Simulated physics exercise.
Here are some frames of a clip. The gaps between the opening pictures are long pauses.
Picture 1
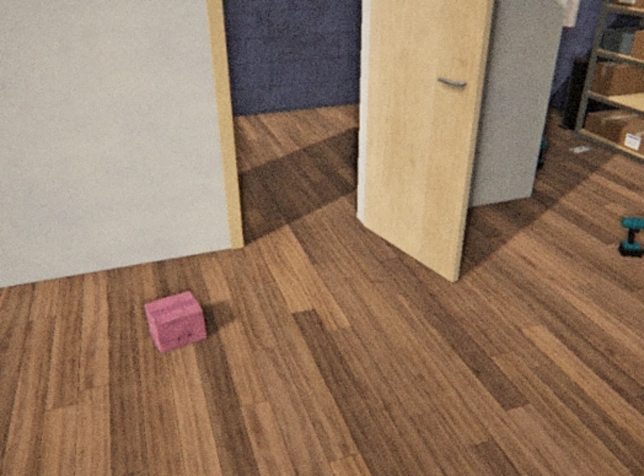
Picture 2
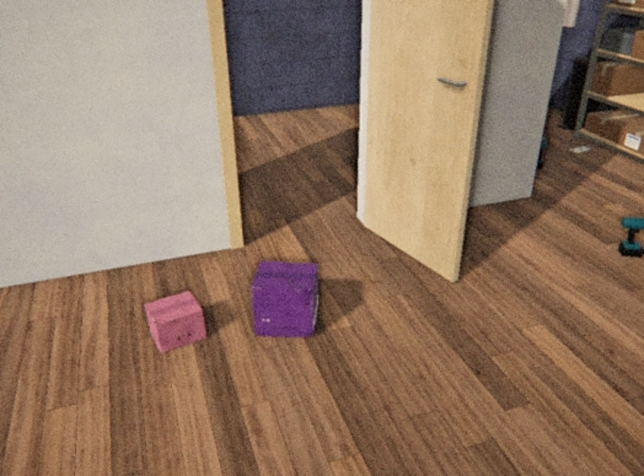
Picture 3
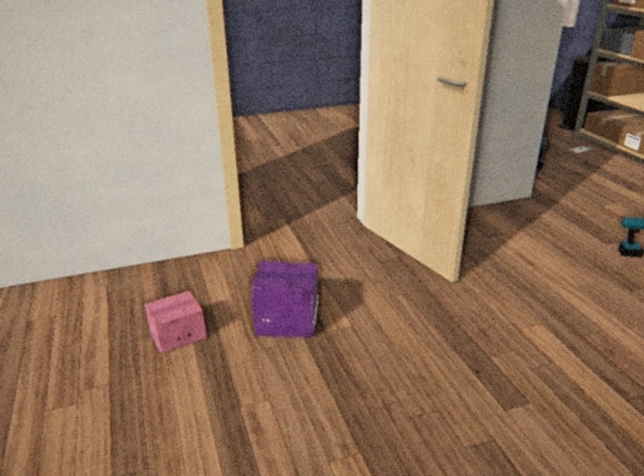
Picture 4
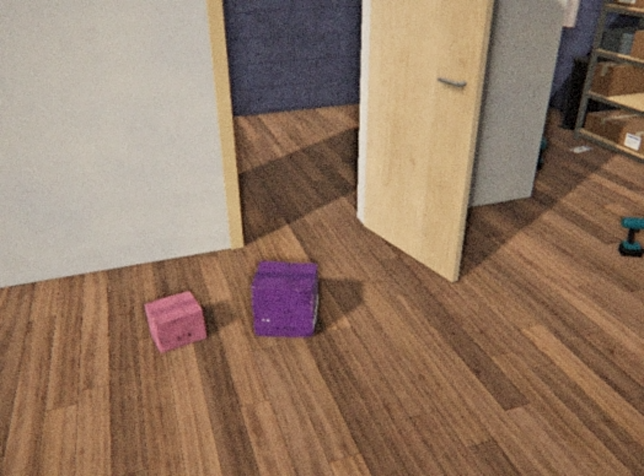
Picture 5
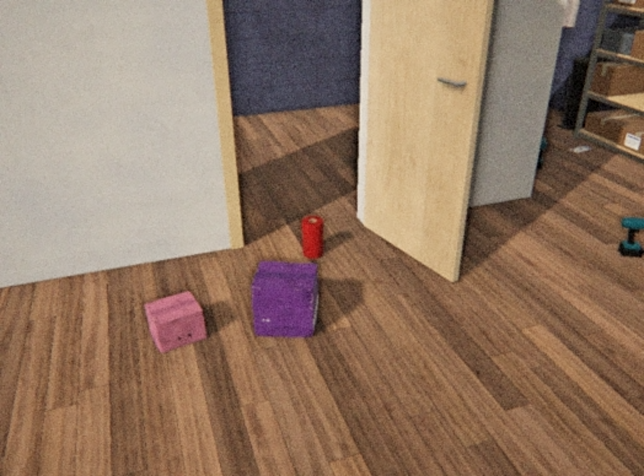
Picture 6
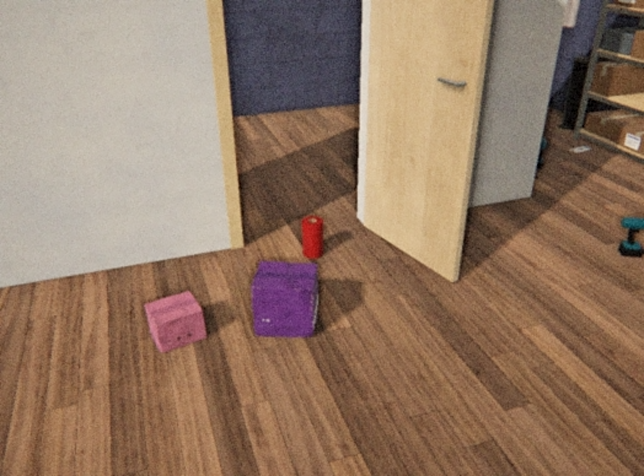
Wide-open door standing still beside a pink parcel on a wooden floor, a purple box appearing, then a red roll behind it.
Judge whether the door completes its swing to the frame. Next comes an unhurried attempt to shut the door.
It does complete it.
Then, 1.40 s past the last view, door at 54°.
Then, 2.20 s past the last view, door at 18°; red roll displaced about its own width near (295, 229).
Finally, door at 0°; moved from the start, red roll; the other 2 still in place. Final places as the last picture's camera would see them, red roll near (284, 218).
